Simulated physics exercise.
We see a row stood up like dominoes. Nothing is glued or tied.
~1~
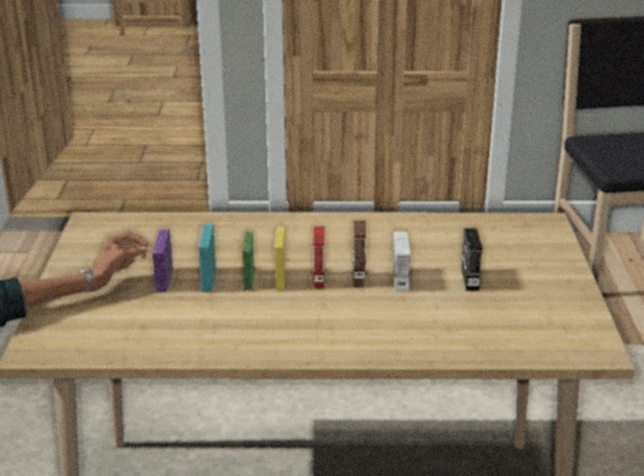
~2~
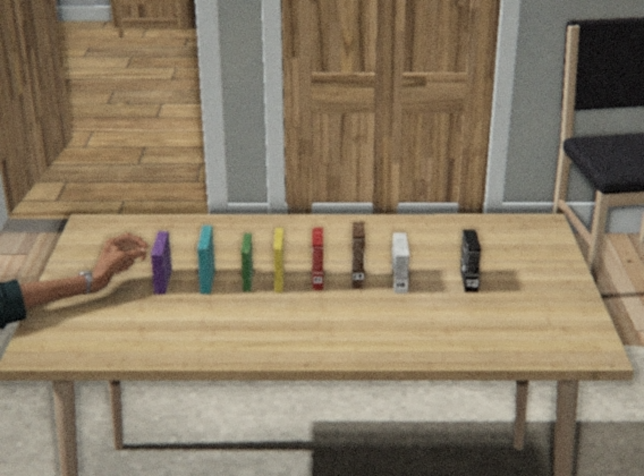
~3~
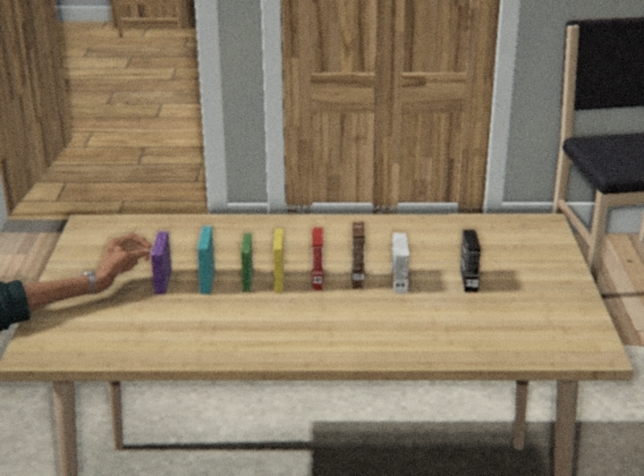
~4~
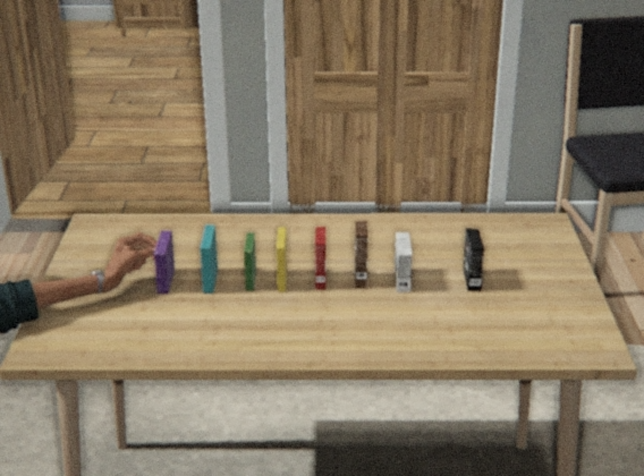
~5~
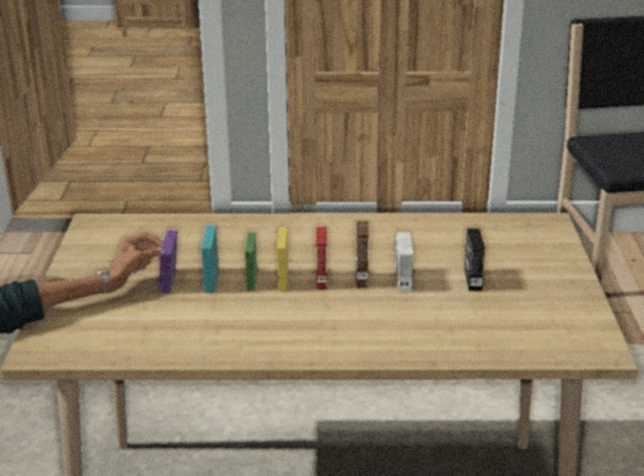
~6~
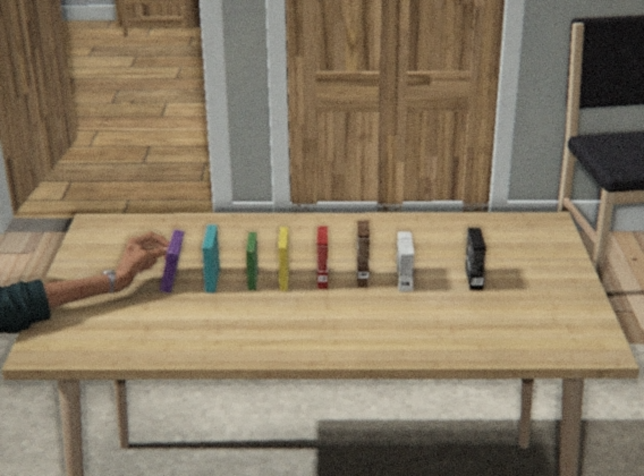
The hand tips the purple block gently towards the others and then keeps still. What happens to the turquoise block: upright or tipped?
The turquoise block topples.
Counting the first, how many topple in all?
7 of them.
Then, 0.60 s past the last view, purple block 90° over; turquoise block rocked 75° from its first pose near (241, 271); green board rocked 65° from its first pose; yellow board rocked 49° from its first pose.
Then, 0.80 s past the last view, purple block 90° over; turquoise block on its side near (242, 272); red packet rocked 67° from its first pose; yellow board rocked 73° from its first pose.
Finally, down or leaning hard on the table, red packet, turquoise block, yellow board, white packet, green board and brown packet. Final places as the last picture's camera would see them, turquoise block near (240, 272).
